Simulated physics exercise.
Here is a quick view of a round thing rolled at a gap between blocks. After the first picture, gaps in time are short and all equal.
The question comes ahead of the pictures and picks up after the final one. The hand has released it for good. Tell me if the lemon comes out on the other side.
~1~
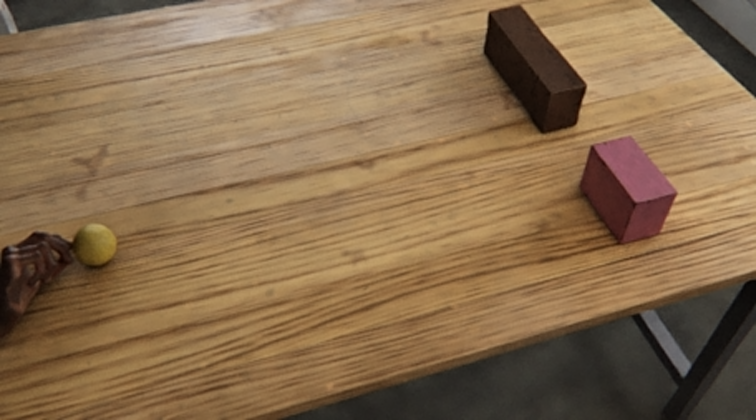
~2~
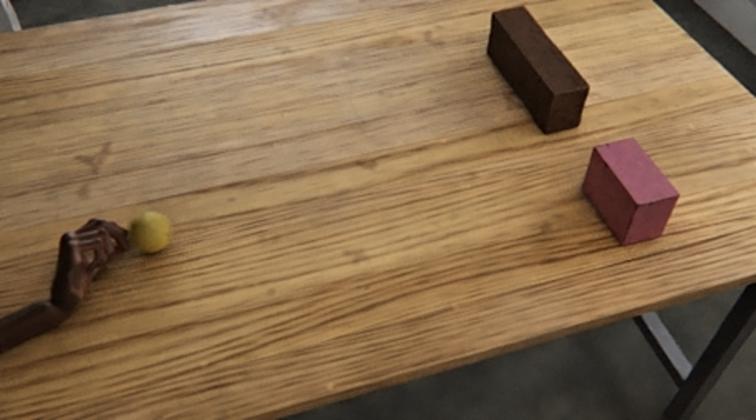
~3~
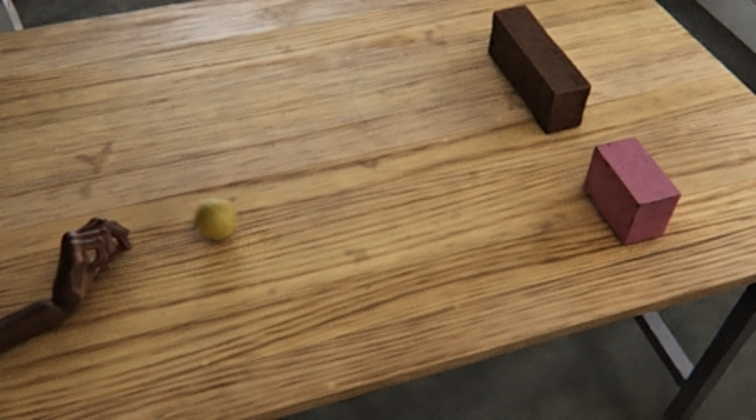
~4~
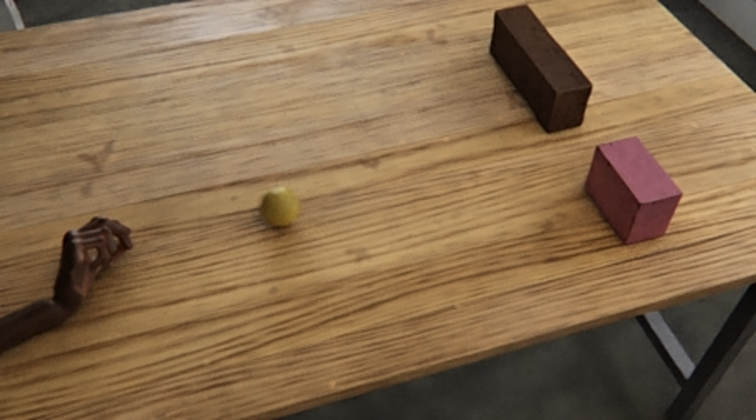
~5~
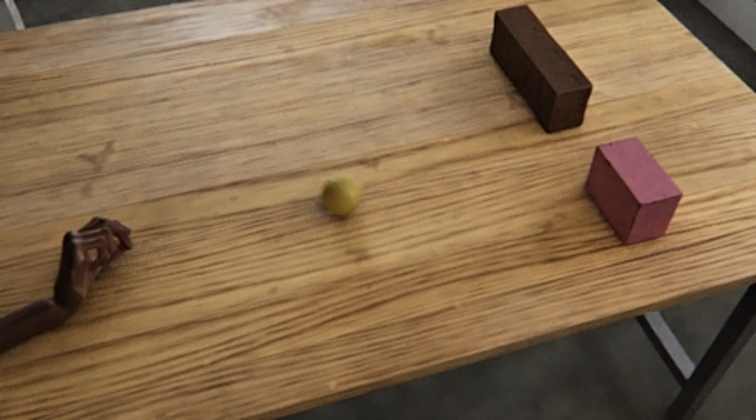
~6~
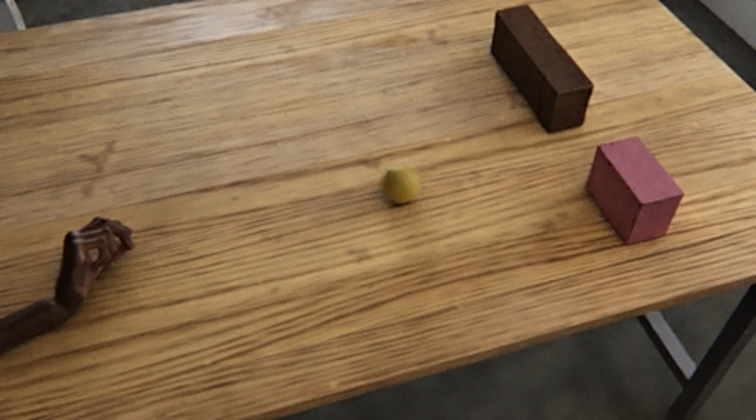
Makes it across.
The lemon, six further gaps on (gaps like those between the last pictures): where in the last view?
Centre near (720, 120).
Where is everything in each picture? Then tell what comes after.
Lemon (95, 245) under the hand; brown brick (531, 67), in the first picture.
Lemon (150, 233); pink block (628, 191), in the second picture.
Lemon (216, 219); brown brick (535, 67), in the third picture.
Lemon (280, 207); pink block (630, 190), in the fourth picture.
Lemon (341, 195); brown brick (537, 67), in the fifth picture.
Lemon (401, 184); pink block (632, 190), in the sixth picture.
Then, 0.46 s on from there, lemon heading on.
In the end, the lemon gets between the blocks.
